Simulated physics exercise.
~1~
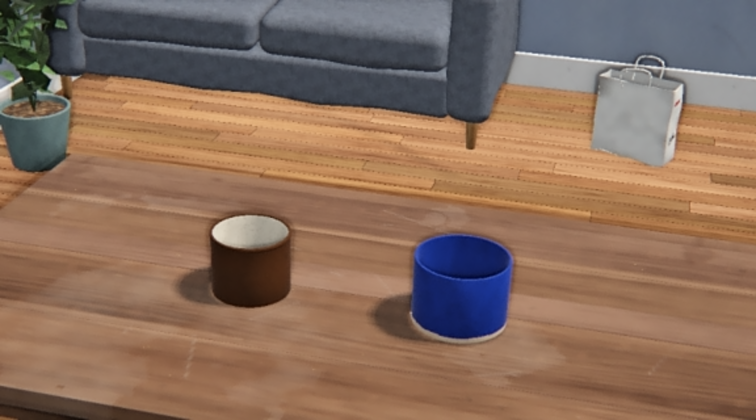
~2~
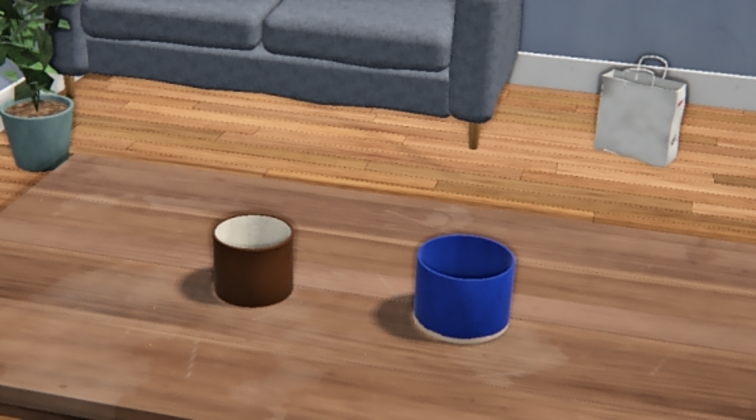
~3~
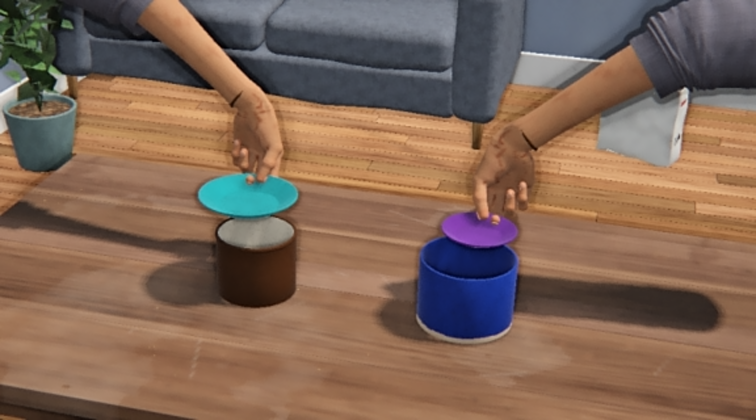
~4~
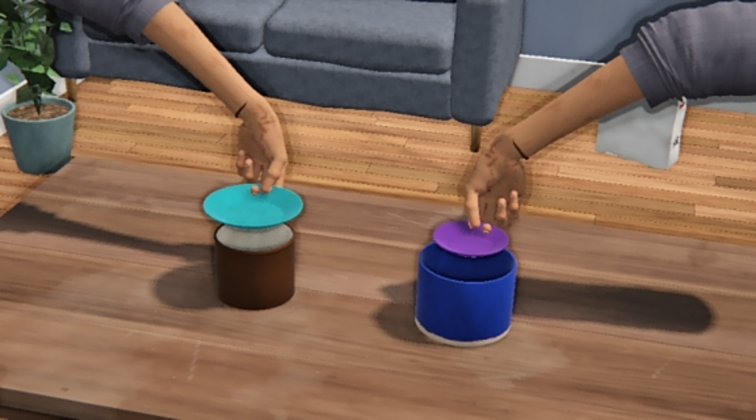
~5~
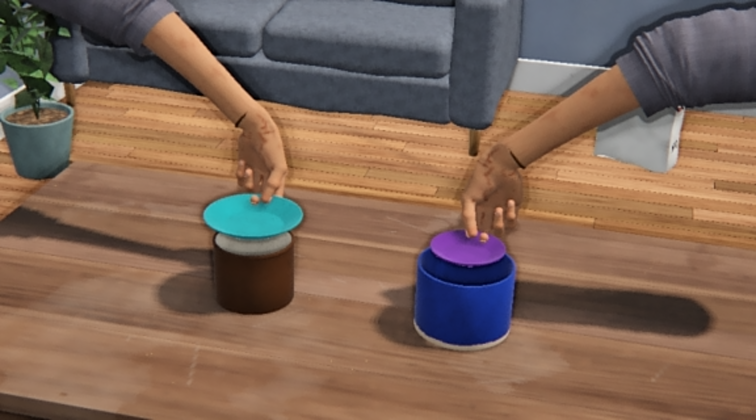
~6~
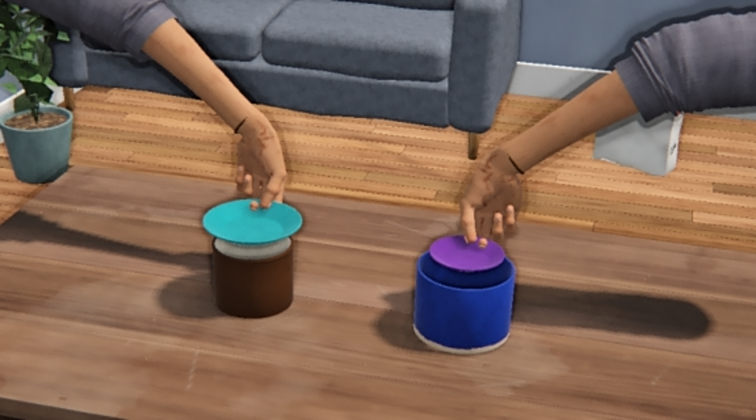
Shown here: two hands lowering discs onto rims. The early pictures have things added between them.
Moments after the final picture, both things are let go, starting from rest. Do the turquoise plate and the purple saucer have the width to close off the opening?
Outcome: The turquoise plate is held up. The purple saucer goes down in.
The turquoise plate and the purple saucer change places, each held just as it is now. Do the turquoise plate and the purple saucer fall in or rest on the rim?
Swapped, the turquoise plate does not fall in; the purple saucer tumbles in.
Then, 0.12 s on from there, turquoise plate moving near (253, 234); purple saucer displaced a little near (465, 275).
Then, 0.18 s on from there, turquoise plate sitting on the rim near (253, 235); purple saucer on its way down near (463, 312).
In the end, the turquoise plate rests on the rim, near (253, 235); the purple saucer falls in, near (462, 323).
